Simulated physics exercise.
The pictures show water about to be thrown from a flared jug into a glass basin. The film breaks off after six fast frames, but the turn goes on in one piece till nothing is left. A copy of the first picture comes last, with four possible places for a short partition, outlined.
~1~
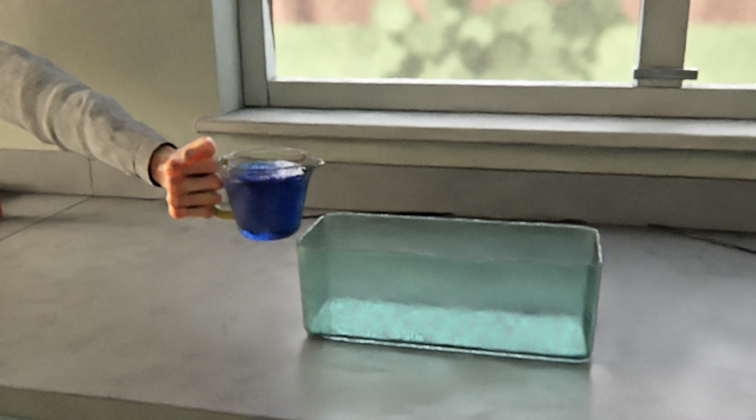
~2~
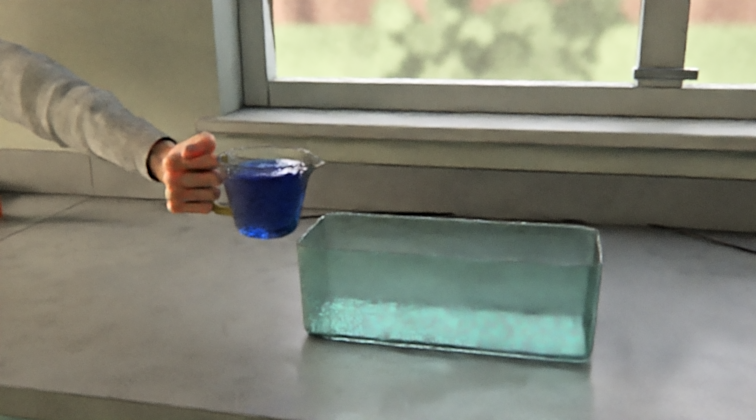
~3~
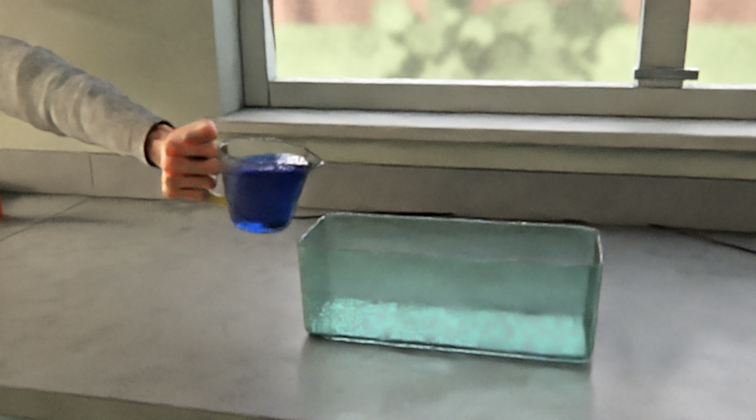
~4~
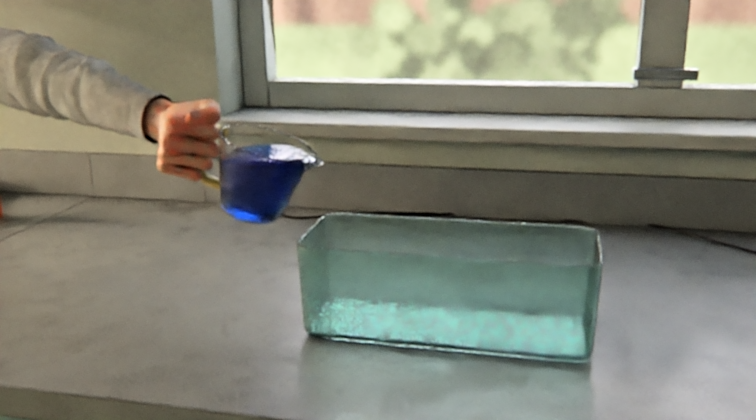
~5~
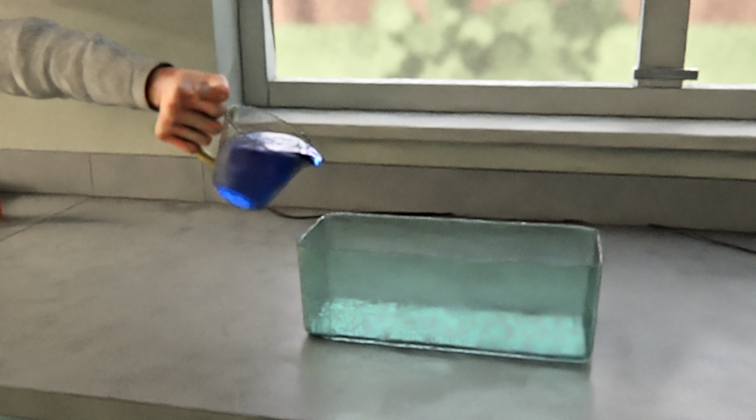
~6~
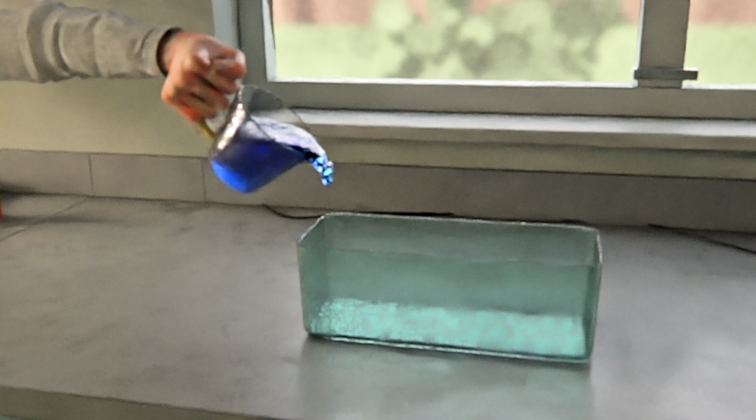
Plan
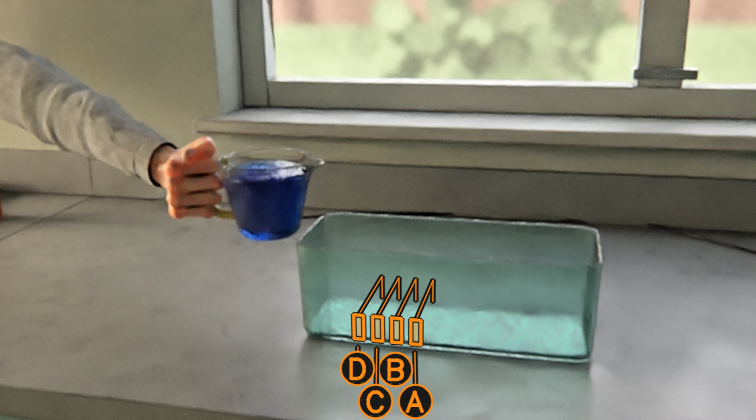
A hand tilts a jug of blue water rightward until some dribbles over its lip.
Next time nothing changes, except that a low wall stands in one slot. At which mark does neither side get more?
B works best here.
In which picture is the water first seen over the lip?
In picture 5.
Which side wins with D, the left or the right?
The right side.
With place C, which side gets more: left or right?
The right side.
On the marked copy, A at (414, 351); B at (395, 350); C at (376, 348); D at (357, 346).
With A, about 79 % ends left of the wall and 16 % right of it; 5 % is lost outside.
With B, about 50 % ends left of the wall and 49 % right of it.
With C, about 18 % ends left of the wall and 81 % right of it.
With D, about 8 % ends left of the wall and 90 % right of it.
